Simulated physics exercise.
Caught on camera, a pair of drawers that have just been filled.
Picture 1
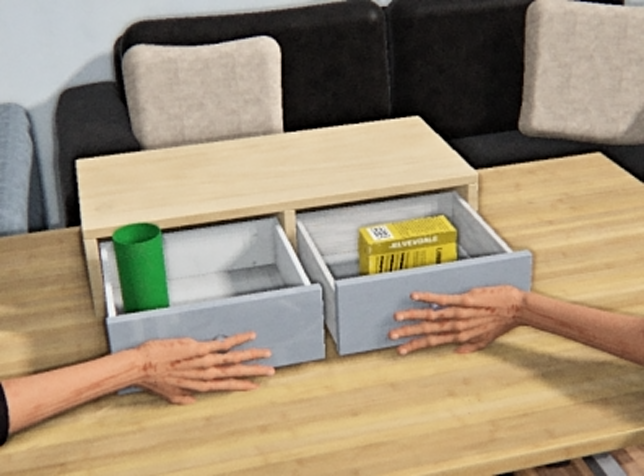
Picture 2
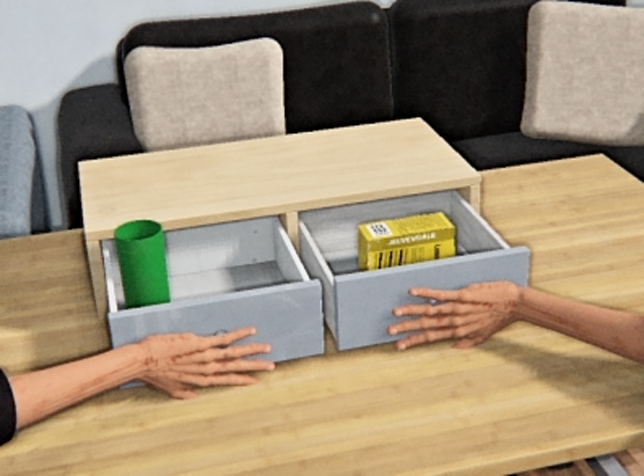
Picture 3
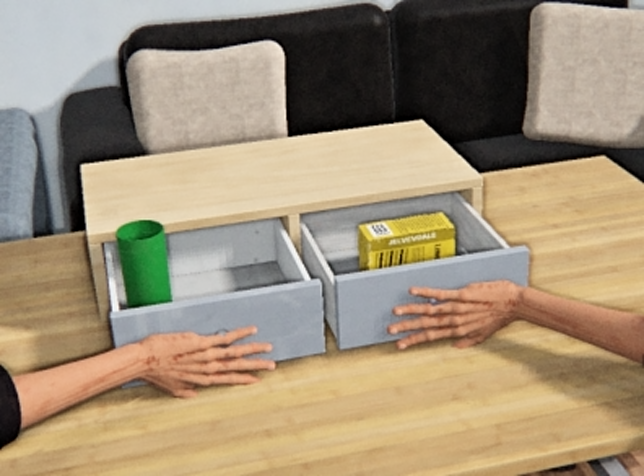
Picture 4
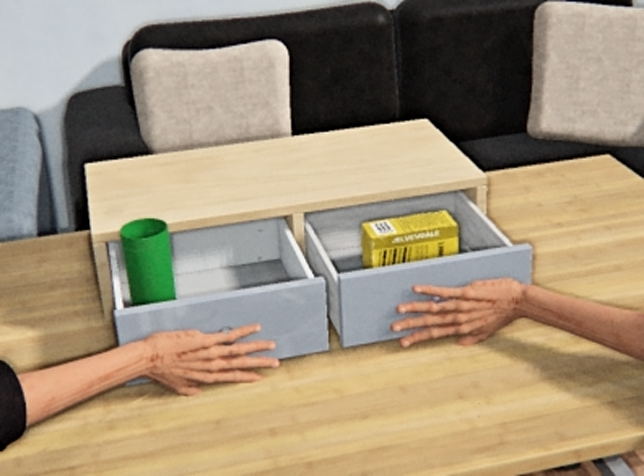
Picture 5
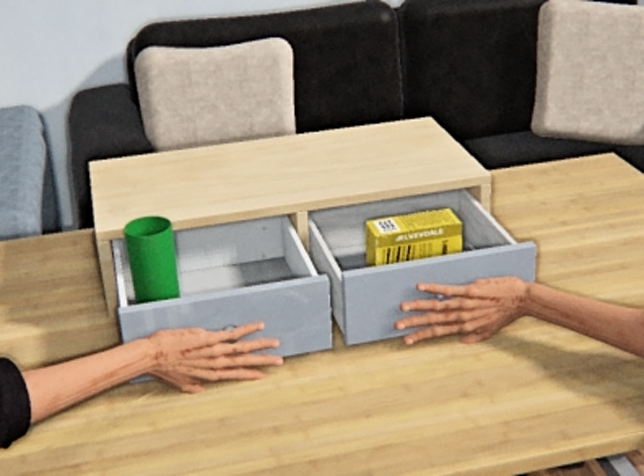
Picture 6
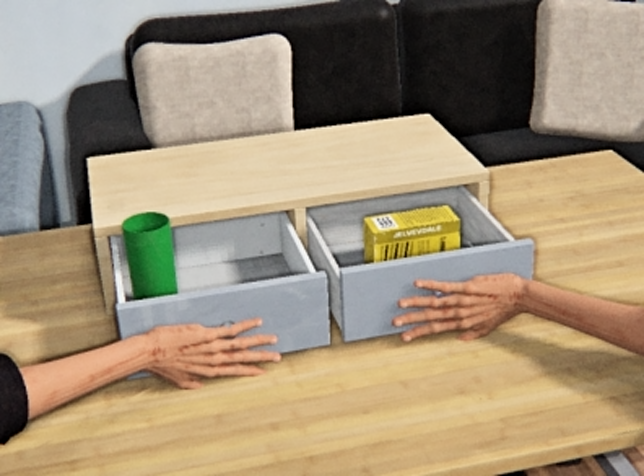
At the start, two drawers in a wooden chest stand wide open on a table, a green beaker in the left one and a yellow carton in the right, with a hand resting at each front. The view shifts very slightly, while hands, drawers and contents stay practically still.
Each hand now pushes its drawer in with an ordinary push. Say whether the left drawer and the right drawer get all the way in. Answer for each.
Here the left drawer jams and the right drawer closes.
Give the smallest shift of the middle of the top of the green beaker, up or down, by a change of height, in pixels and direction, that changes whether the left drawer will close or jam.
A shift of 8 pixels, going down.
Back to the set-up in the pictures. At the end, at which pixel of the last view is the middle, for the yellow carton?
At about (372, 188).
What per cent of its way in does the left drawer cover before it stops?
Near 50 in a hundred.
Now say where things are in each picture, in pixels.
The first picture shows left drawer (206, 294) wide open; right drawer (405, 262) wide open; green beaker (143, 278).
The second picture shows right drawer (404, 259) wide open; yellow carton (406, 250).
The third picture shows left drawer (208, 290) wide open; chest (277, 212).
The fourth picture shows right drawer (408, 256) wide open; green beaker (150, 273).
The fifth picture shows left drawer (216, 286) wide open; yellow carton (414, 246).
The sixth picture shows left drawer (213, 282) wide open; right drawer (410, 251) wide open; chest (283, 205).
Then, 0.36 s after the last picture, left drawer starting in; right drawer starting in.
Then, 0.58 s after the last picture, left drawer about half in; right drawer about half in.
At rest, the left drawer stays ajar; the right drawer shuts flush.
